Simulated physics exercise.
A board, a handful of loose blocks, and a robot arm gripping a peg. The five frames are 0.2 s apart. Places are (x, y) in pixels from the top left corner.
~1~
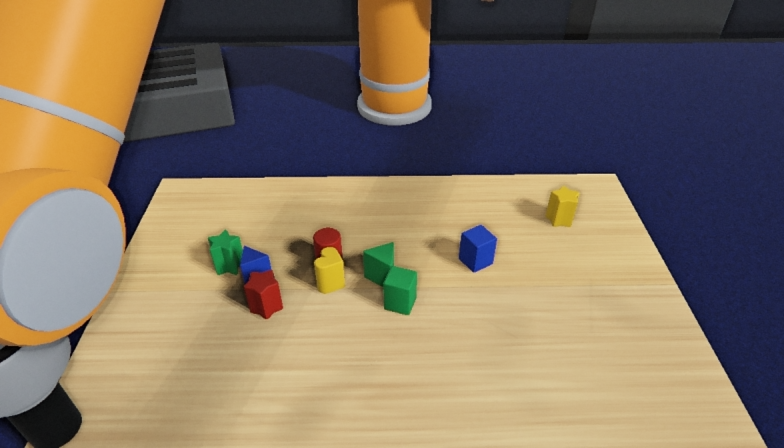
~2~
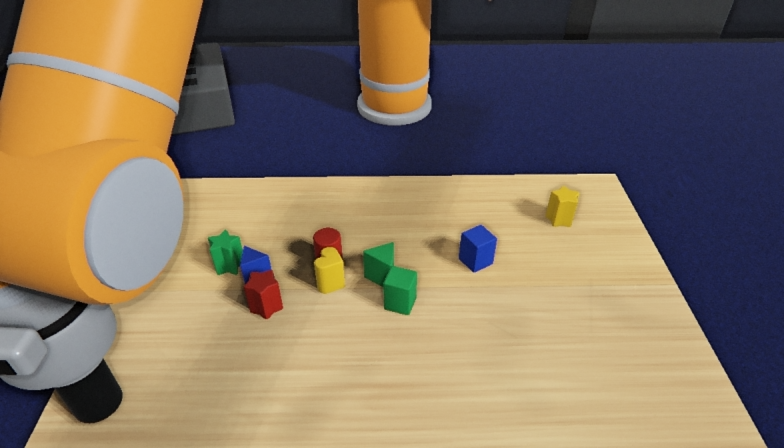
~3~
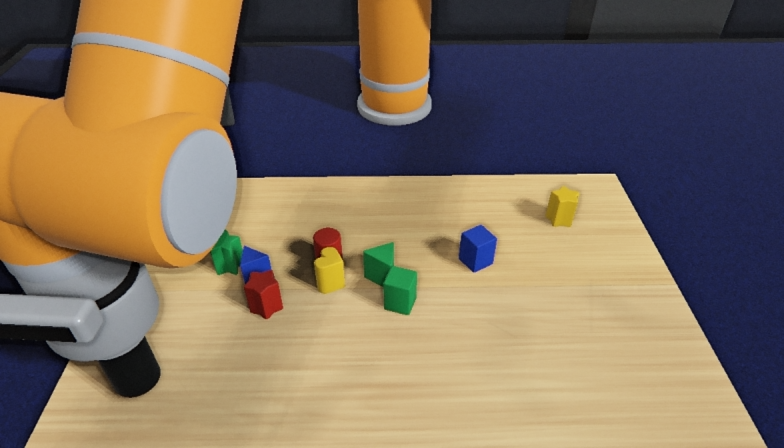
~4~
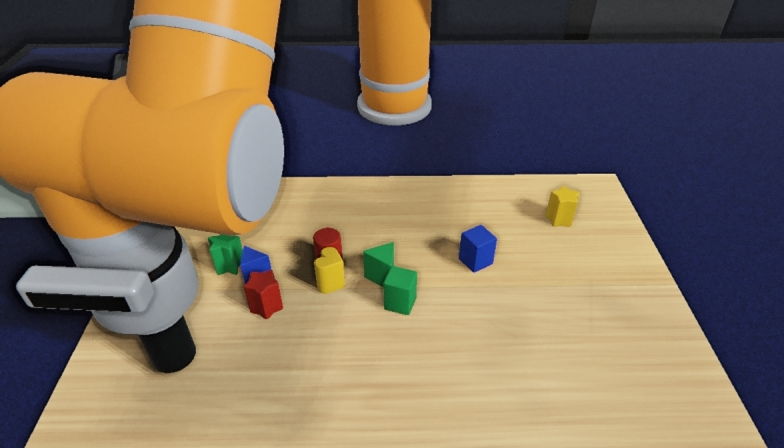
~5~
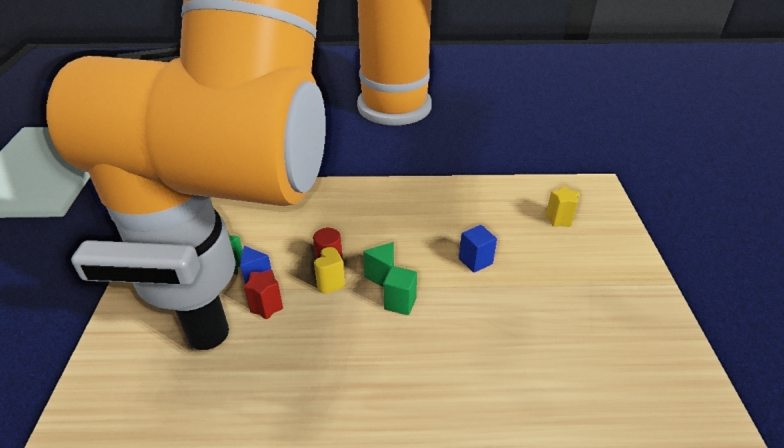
An orange robot arm with a grey wrist and a black peg reaches in from the left over a pale wooden board on a dark blue surface, seen from above at a slant. Small red, blue, green and yellow blocks sit across the board, with another orange arm part upright behind. The arm sweeps steadily rightward and away, its peg nearing the red block, while the blocks and camera stay still.
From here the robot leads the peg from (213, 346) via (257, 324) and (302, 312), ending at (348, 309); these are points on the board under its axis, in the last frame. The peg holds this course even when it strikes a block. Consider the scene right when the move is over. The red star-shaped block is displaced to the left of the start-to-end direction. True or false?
That is true.
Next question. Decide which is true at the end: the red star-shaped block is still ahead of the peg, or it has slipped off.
It falls back or aside.
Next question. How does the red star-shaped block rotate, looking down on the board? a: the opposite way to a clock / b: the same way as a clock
a.
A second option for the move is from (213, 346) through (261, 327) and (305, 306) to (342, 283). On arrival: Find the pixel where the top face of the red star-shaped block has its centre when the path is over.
I predict (277, 265).
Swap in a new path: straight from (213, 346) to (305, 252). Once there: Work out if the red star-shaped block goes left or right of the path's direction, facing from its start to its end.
Its sideways move is to the right.
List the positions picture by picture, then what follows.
In the first frame, peg tip (57, 429); block tops, red star-shaped block (261, 280); yellow heart (328, 257).
In the second frame, peg (99, 403); blocks unchanged.
In the third frame, peg (138, 379); blocks unchanged.
In the fourth frame, peg (175, 356); blocks unchanged.
In the fifth frame, peg (208, 334); red star-shaped block (261, 280); yellow heart (328, 257).
What follows on the original path. One third of the way, peg (254, 312); red star-shaped block (269, 275).
Two thirds of the way, peg (301, 300); red star-shaped block (284, 264), turned 50° anticlockwise.
At the end, peg (347, 297); red star-shaped block (284, 264), turned 50° anticlockwise; yellow heart in place.
